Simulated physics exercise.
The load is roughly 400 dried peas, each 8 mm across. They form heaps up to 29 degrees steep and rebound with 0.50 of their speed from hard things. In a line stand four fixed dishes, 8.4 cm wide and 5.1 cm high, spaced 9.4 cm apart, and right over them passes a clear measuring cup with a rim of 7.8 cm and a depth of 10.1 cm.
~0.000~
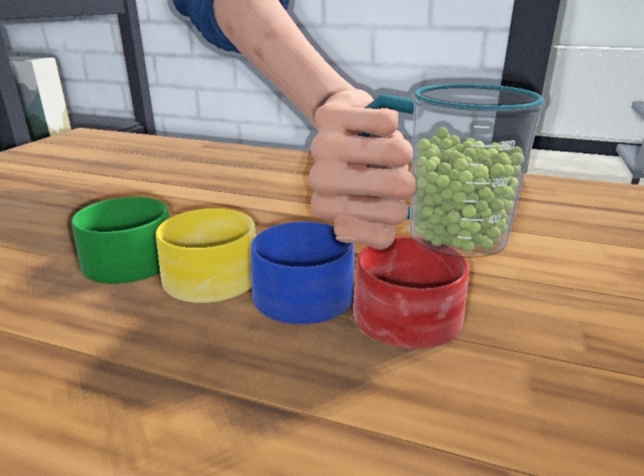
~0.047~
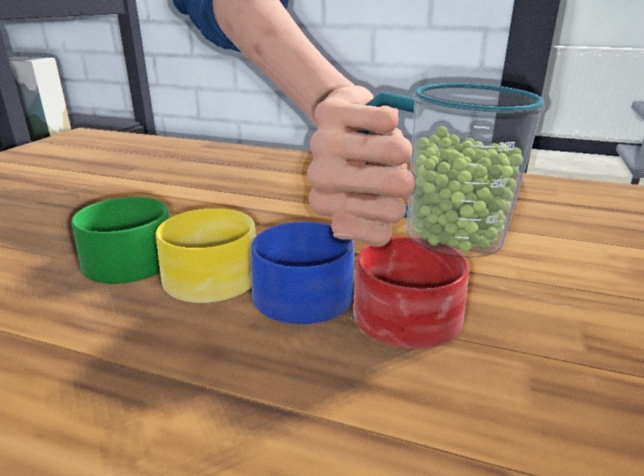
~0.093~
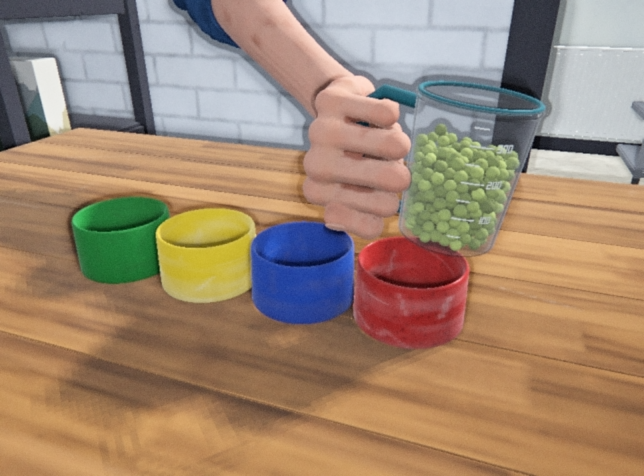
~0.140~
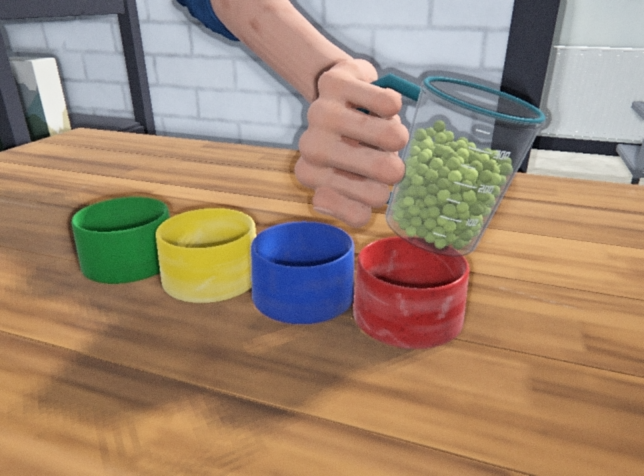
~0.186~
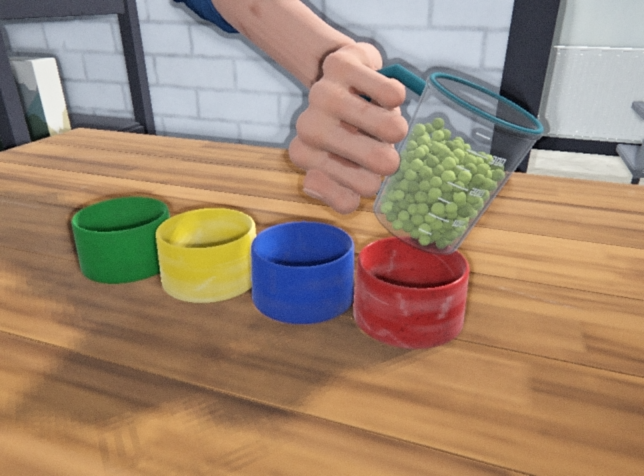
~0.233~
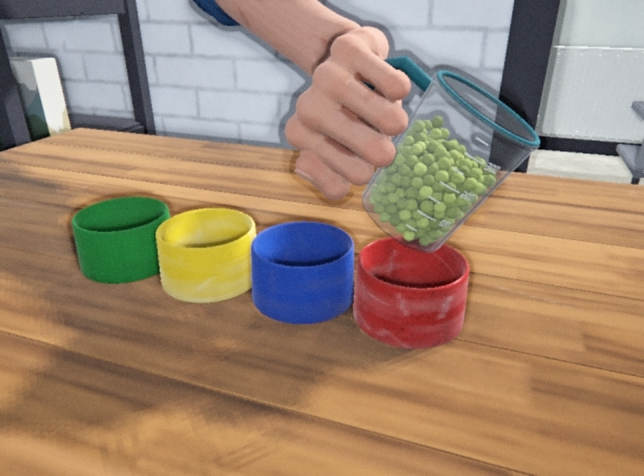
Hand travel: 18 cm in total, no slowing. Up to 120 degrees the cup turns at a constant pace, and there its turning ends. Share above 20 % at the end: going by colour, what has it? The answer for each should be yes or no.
Red dish - yes, blue dish - no, green dish - no, yellow dish - no, counter - no.
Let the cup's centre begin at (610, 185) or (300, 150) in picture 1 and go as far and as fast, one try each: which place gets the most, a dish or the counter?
In the first try counter collects the most, and in the second it's blue.
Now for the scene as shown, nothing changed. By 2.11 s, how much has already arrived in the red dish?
95 % so far.
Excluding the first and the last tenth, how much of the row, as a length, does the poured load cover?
5 cm, roughly.
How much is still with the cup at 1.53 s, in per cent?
It works out to about 0 per cent of the load.
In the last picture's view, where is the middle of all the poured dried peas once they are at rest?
Close to pixel (410, 282).
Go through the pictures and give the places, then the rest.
In the first frame, cup at (467, 170), tilt 0 degrees, lip at (541, 100), moved 0.0 cm; middle of the pieces at (465, 191); red dish at (412, 261); blue dish at (302, 243); yellow dish at (206, 228); green dish at (121, 214).
In the second frame, cup at (465, 170), tilt 2 degrees, lip at (541, 102), moved 0.1 cm; middle of the pieces at (463, 191).
In the third frame, cup at (461, 169), tilt 6 degrees, lip at (542, 108), moved 0.4 cm; middle of the pieces at (457, 190).
In the fourth frame, cup at (455, 169), tilt 14 degrees, lip at (543, 118), moved 0.8 cm; middle of the pieces at (448, 189).
In the fifth frame, cup at (448, 168), tilt 22 degrees, lip at (541, 129), moved 1.3 cm; middle of the pieces at (439, 187).
In the sixth frame, cup at (442, 167), tilt 30 degrees, lip at (537, 142), moved 1.7 cm; middle of the pieces at (429, 185); red dish at (412, 261); blue dish at (302, 243); yellow dish at (206, 228); green dish at (121, 214). The cup turns about 175 degrees a second and travels 10 cm a second.
Then, at 1.01 s, tilt 120 degrees; cup holds 10 %, red 85 %.
After 1.53 s, tilt 120 degrees; cup holds 0 %, red 95 %.
After 2.11 s, tilt 120 degrees; cup holds 0 %, red 95 %.
In the end, at 2.4 s, red 95 %, blue 0 %, green 0 %, yellow 0 %, counter 5 %.
